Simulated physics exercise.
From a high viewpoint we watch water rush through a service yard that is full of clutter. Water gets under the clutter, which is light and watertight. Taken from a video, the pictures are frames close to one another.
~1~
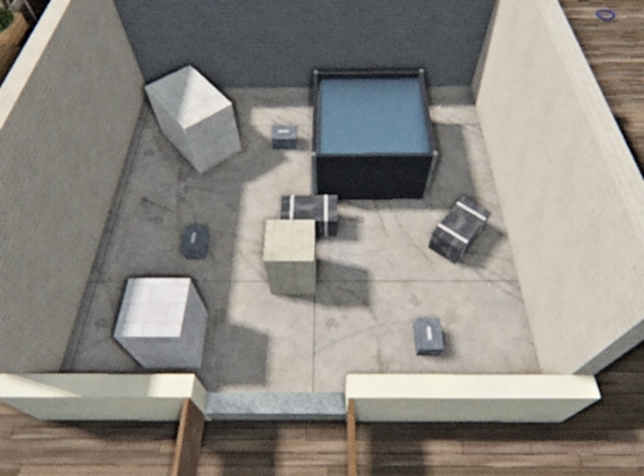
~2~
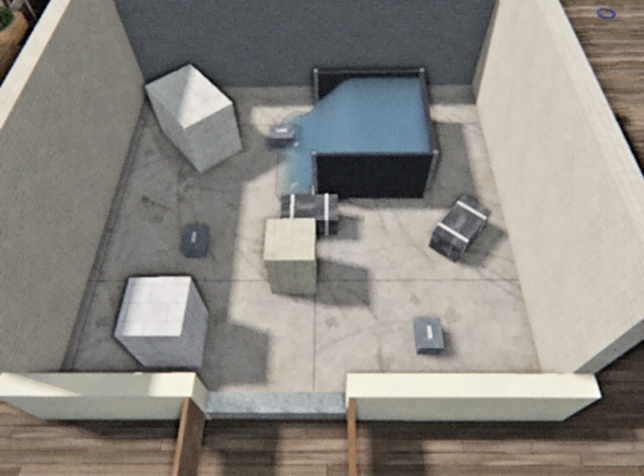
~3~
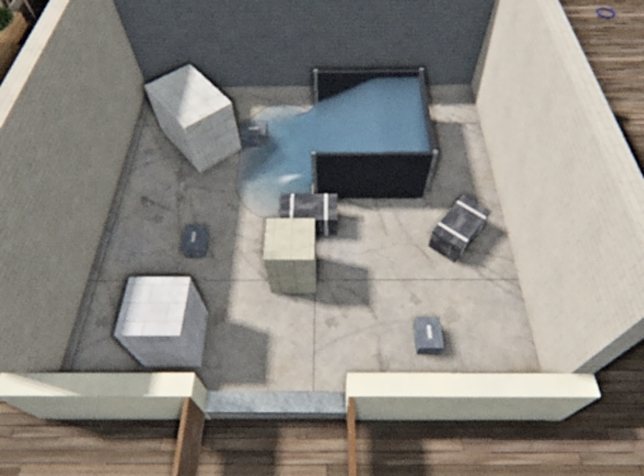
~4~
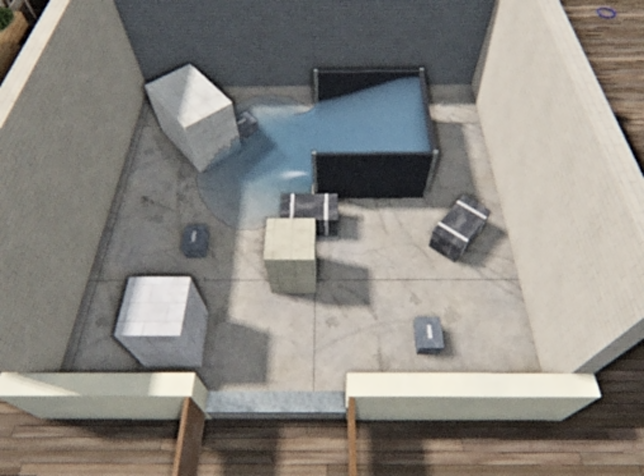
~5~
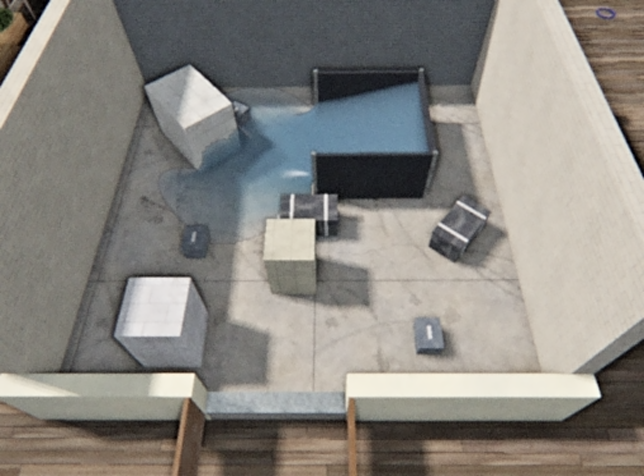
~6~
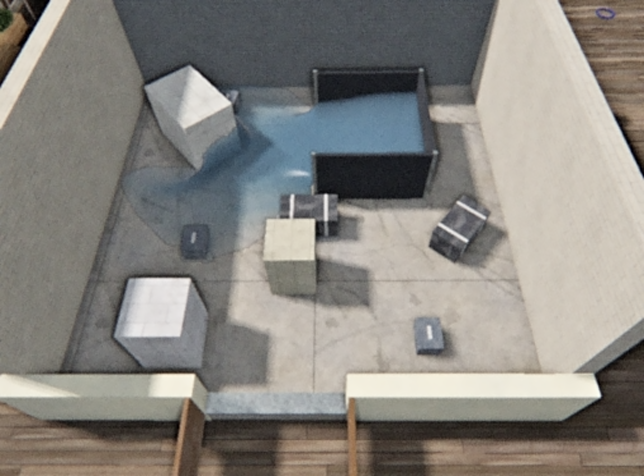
Water rushes left from a dark tank, shifting one small box beside a pale block.
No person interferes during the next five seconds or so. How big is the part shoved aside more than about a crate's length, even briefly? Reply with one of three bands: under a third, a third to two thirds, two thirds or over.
A third to two thirds.
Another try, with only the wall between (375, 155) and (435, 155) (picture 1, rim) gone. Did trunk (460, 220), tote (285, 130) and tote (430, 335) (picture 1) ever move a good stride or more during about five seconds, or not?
Lab note - in sequence: Travelled far enough; did not travel far; travelled far enough.
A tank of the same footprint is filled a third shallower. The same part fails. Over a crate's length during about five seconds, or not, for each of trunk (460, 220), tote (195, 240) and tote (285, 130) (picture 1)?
Item by item: Missed the mark, then cleared the mark, then cleared the mark.
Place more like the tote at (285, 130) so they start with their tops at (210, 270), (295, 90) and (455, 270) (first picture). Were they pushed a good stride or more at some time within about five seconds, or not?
The answers, in order, are displaced a stride, displaced a stride and remains nearby.
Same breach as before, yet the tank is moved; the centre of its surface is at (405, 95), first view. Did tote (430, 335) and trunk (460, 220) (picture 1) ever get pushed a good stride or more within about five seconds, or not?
Respectively: Got displaced that much and lacked the distance.
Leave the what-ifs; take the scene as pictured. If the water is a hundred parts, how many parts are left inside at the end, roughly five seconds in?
My answer is close to 94 percent.
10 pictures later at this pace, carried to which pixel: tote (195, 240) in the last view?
Look for it near pixel (65, 362).
A moment on, 1 of 5 are well off their spots; 1 afloat.
Next, 2 of 5 are well off their spots; 2 afloat.
Later, 2 of 5 are well off their spots; 2 afloat.
In the end, 3 of 5 are well off their spots, and 3 have been at some point; 2 afloat.
